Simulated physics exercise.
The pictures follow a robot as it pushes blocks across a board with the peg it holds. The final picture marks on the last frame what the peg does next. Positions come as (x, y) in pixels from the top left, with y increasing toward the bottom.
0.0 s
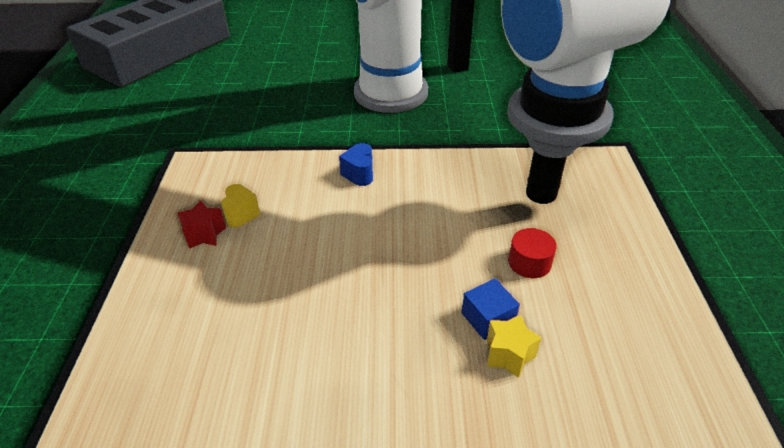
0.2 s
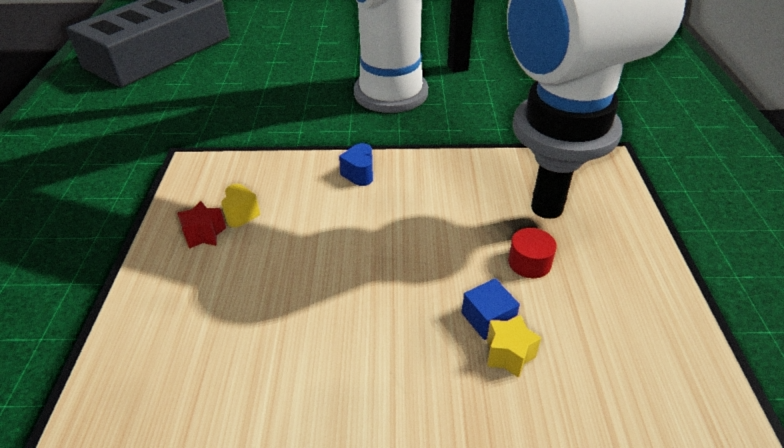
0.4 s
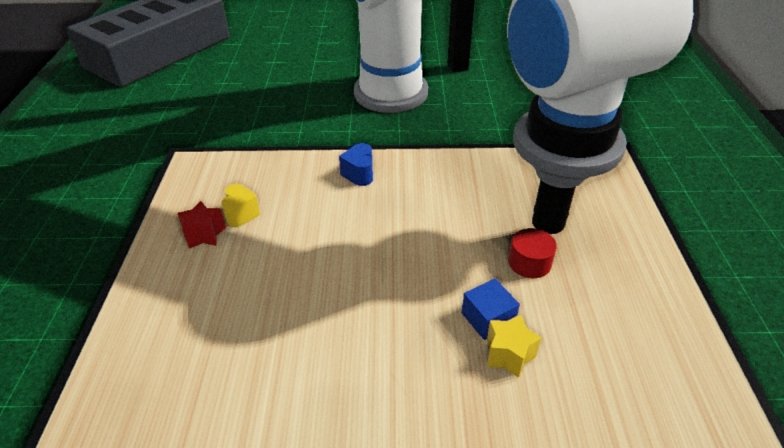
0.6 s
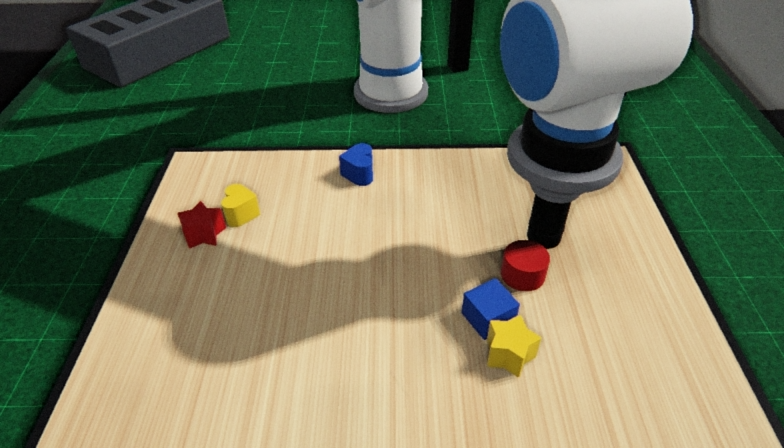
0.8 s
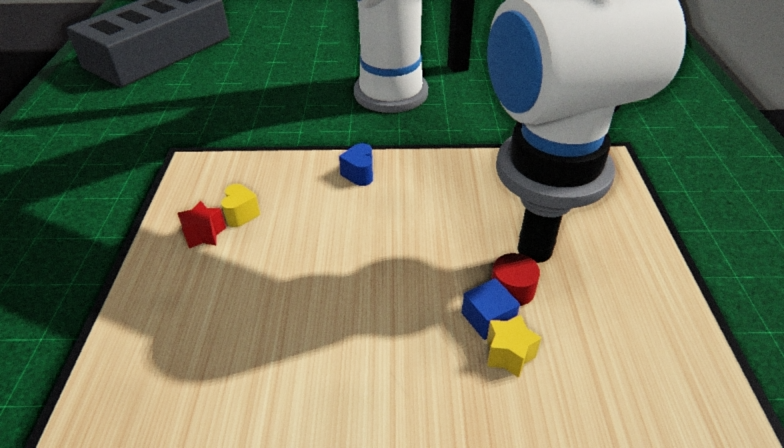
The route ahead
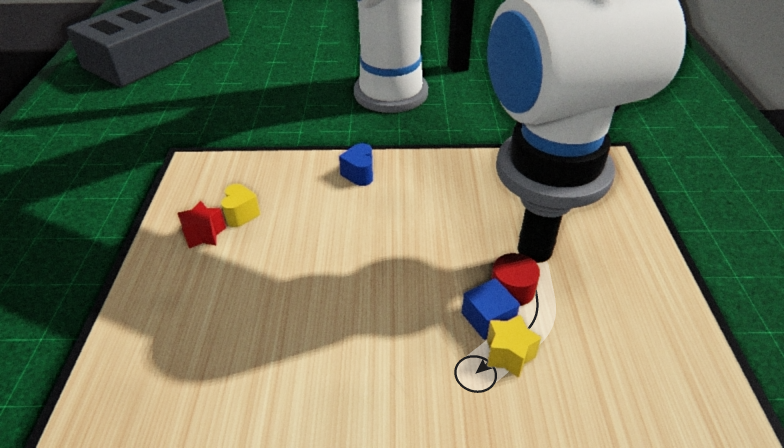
A white and blue robot arm with a black peg reaches over a pale wooden board on a green grid-lined surface, seen from above at an angle by a still camera. A red star and yellow block sit left, a blue heart-shaped block near the back, and a red round block, blue block and yellow star right. The peg moves toward the viewer, then pushes the red round block forward and left beside the blue one.
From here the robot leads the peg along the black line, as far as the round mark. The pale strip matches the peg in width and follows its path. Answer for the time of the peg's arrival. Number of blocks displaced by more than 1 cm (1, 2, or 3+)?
The count will be 3 or more.
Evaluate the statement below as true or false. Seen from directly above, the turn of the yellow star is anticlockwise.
True
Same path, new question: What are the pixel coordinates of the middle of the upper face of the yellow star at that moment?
Expect it around (477, 391).
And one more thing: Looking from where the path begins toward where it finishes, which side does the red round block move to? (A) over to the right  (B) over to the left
Answer: A.
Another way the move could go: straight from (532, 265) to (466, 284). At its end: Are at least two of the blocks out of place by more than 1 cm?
Answer: Yes.
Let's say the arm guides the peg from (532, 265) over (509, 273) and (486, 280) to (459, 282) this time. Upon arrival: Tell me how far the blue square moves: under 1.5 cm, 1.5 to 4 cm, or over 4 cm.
It shifts over 4 cm.
The drawn path runs from (532, 265) over (537, 305) and (515, 341) to (476, 374).
On the path given first. One third of the way, peg (541, 292); blue square (462, 312), turned 15° anticlockwise; red round block (503, 294).
Two thirds of the way, peg (518, 328); blue square (427, 319); yellow star (506, 351), turned 30° anticlockwise; red round block (474, 313).
At the end, peg (478, 360); blue square (399, 317), turned 25° clockwise; yellow star (477, 391), turned 50° anticlockwise; red round block (448, 323).
